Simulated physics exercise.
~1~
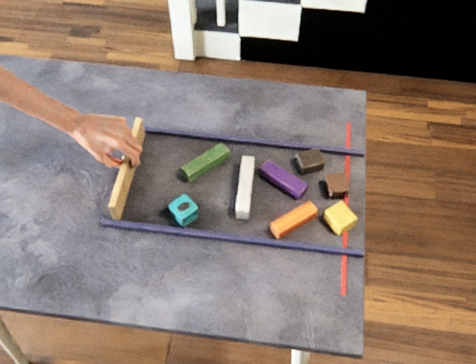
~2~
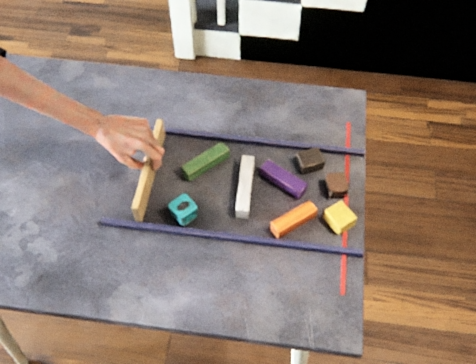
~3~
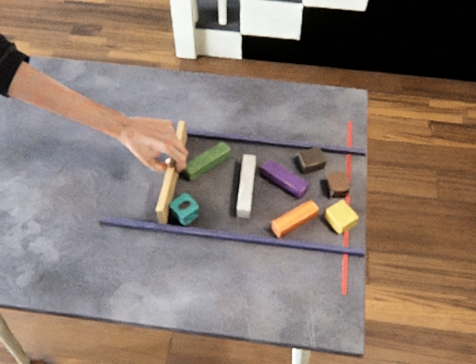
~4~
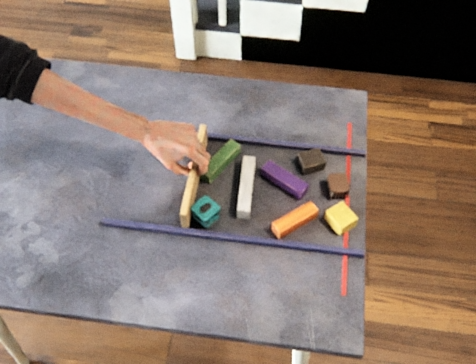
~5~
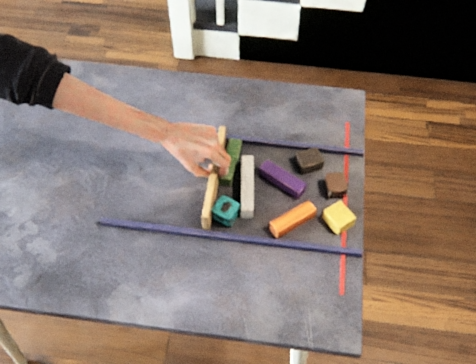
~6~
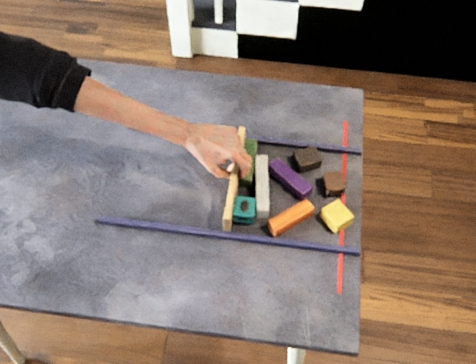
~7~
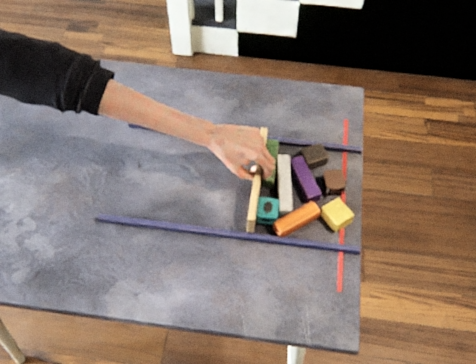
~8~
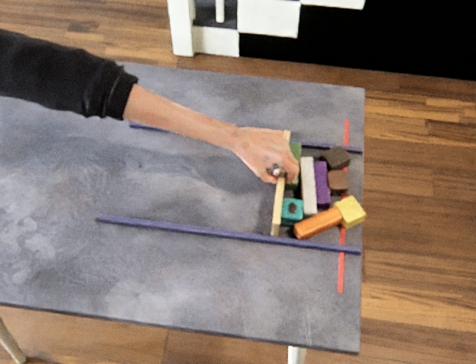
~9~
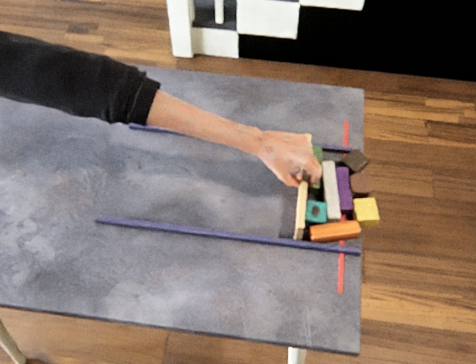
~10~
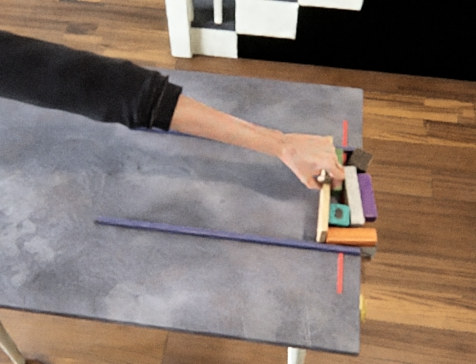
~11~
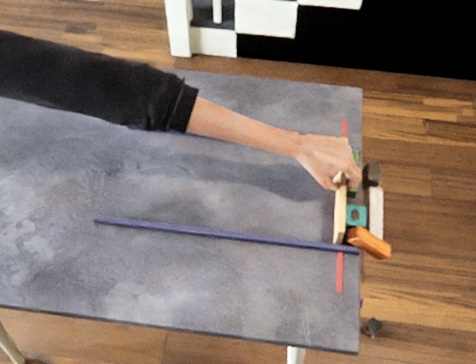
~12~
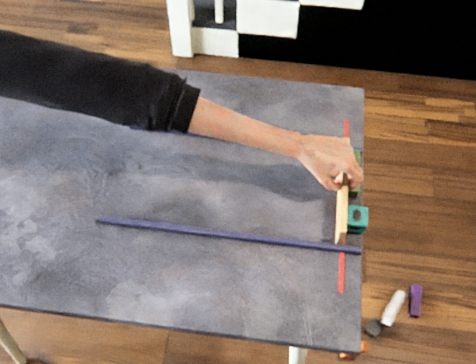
A hand pushing a wooden board rightward across a grey table, bunching coloured blocks together until most drop off the edge.
